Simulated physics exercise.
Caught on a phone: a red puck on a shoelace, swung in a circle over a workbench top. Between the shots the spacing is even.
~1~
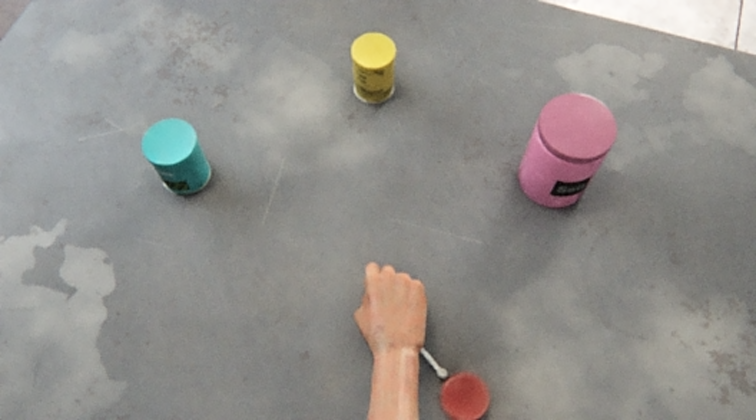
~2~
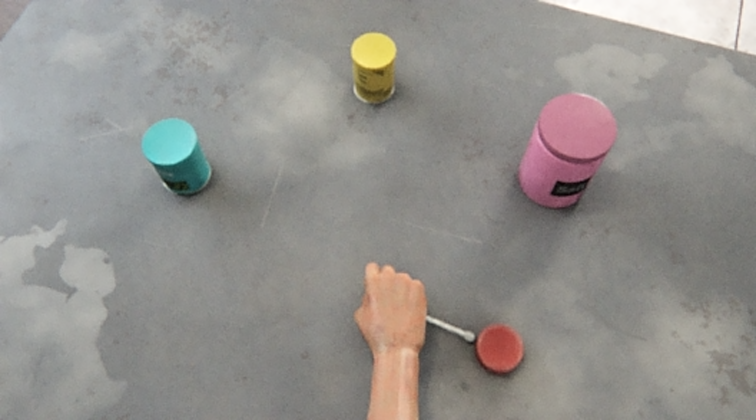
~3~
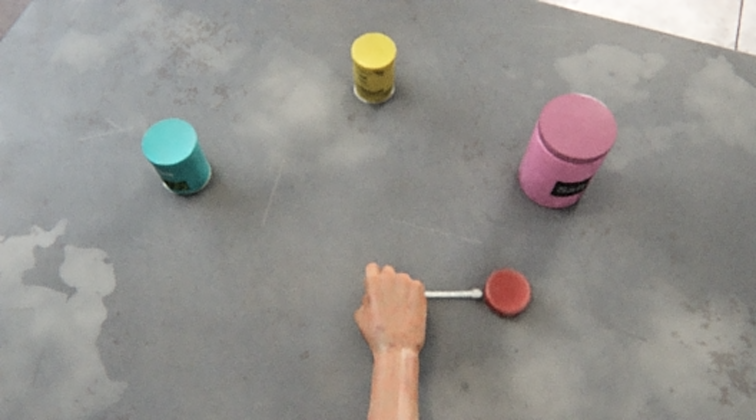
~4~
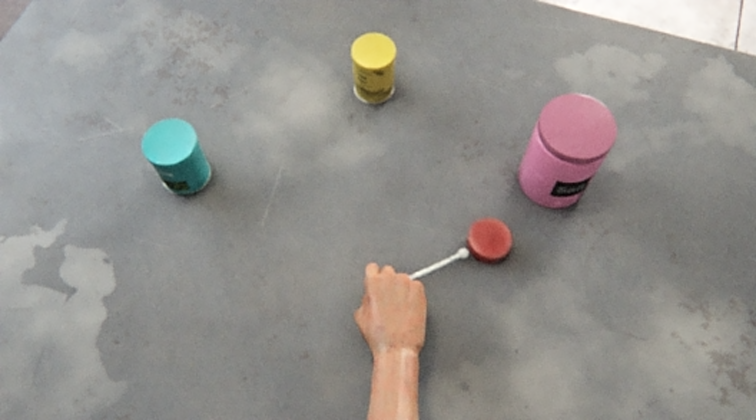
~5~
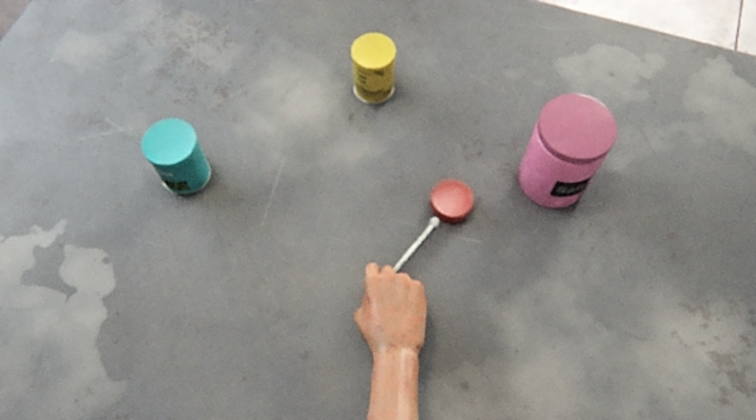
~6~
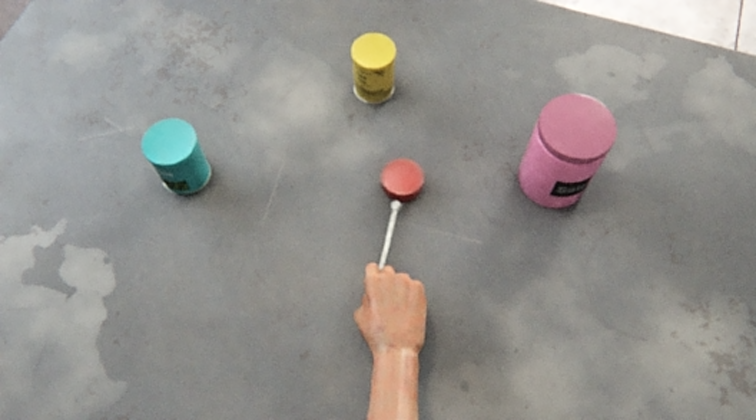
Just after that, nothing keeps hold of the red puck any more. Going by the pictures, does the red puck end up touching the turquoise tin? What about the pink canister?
From what I can tell, the turquoise tin is touched, the pink canister is never touched.
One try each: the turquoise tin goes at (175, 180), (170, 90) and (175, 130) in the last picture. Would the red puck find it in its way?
So, first go it gets reached, second go it goes free, third go it gets reached.
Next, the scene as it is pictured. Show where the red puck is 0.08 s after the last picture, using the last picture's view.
It is somewhere near (298, 173).
Then, 0.08 s after the last picture, puck near (298, 173).
Then, 0.20 s after the last picture, puck near (220, 167); turquoise tin pushed aside.
At rest, puck near (218, 168); turquoise tin pushed aside. The turquoise tin gets hit and the pink canister escapes it.
